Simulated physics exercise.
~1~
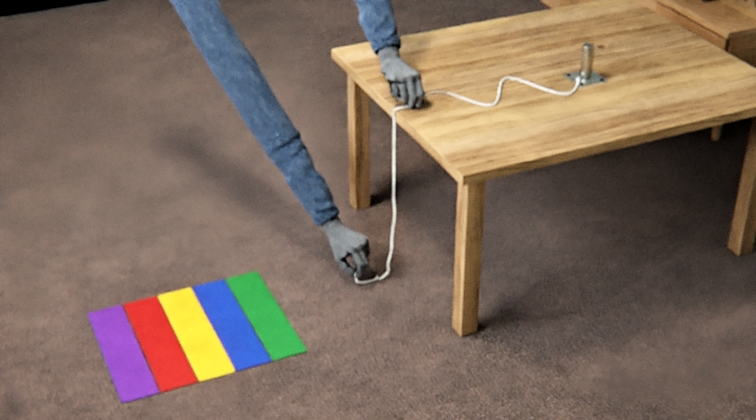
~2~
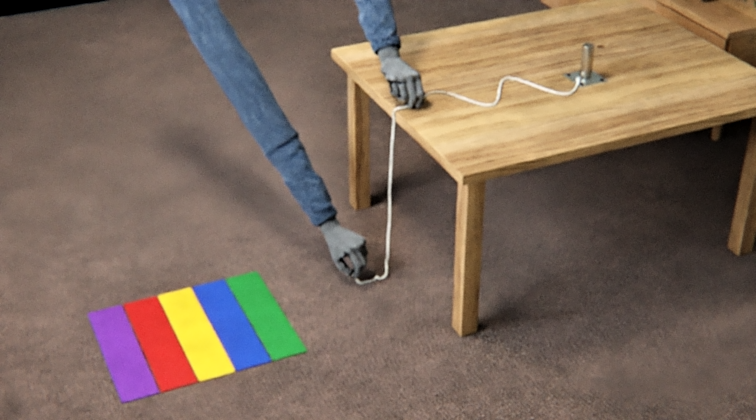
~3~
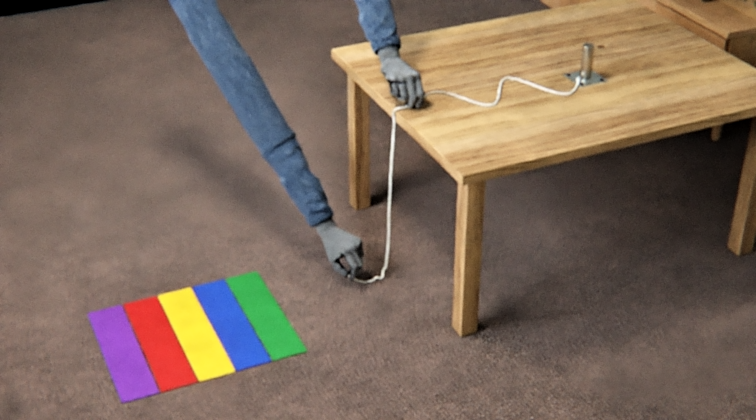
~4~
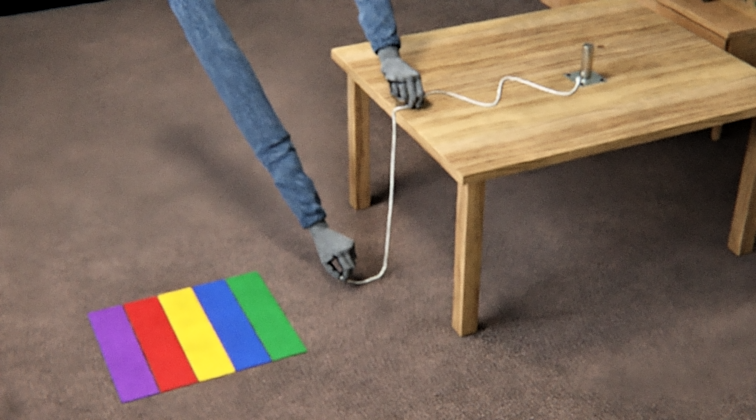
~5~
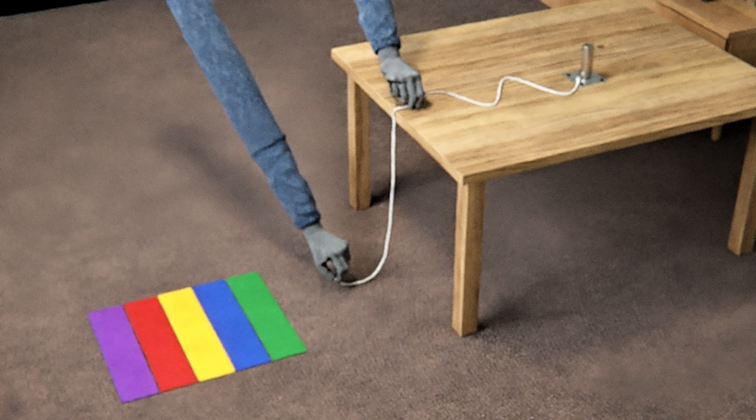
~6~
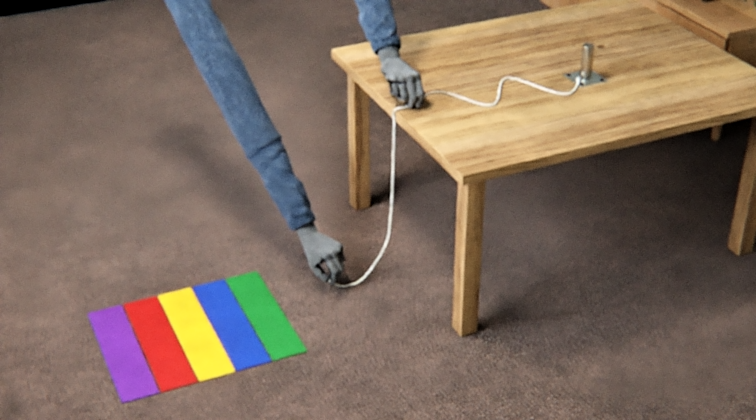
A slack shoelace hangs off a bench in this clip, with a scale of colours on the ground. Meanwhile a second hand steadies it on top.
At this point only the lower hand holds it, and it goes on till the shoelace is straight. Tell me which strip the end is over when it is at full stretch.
It is over the purple strip.
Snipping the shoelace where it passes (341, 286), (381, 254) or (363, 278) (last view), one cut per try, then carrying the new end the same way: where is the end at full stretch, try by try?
Well, that gives around (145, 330) the first time, (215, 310) the next and (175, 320) the last.
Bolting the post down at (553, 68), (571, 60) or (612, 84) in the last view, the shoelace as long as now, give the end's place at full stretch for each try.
About (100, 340), then (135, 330), then (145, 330).
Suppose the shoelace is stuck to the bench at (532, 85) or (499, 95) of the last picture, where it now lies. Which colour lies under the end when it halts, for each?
The first place gives red, the second gives yellow.
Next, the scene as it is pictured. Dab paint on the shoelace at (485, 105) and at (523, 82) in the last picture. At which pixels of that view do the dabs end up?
Point one: (411, 108); point two: (497, 93).
Soon after, end near (186, 318); over yellow.
After that, end near (146, 328); over red.
At the stop, end near (120, 335); over purple. Over purple.
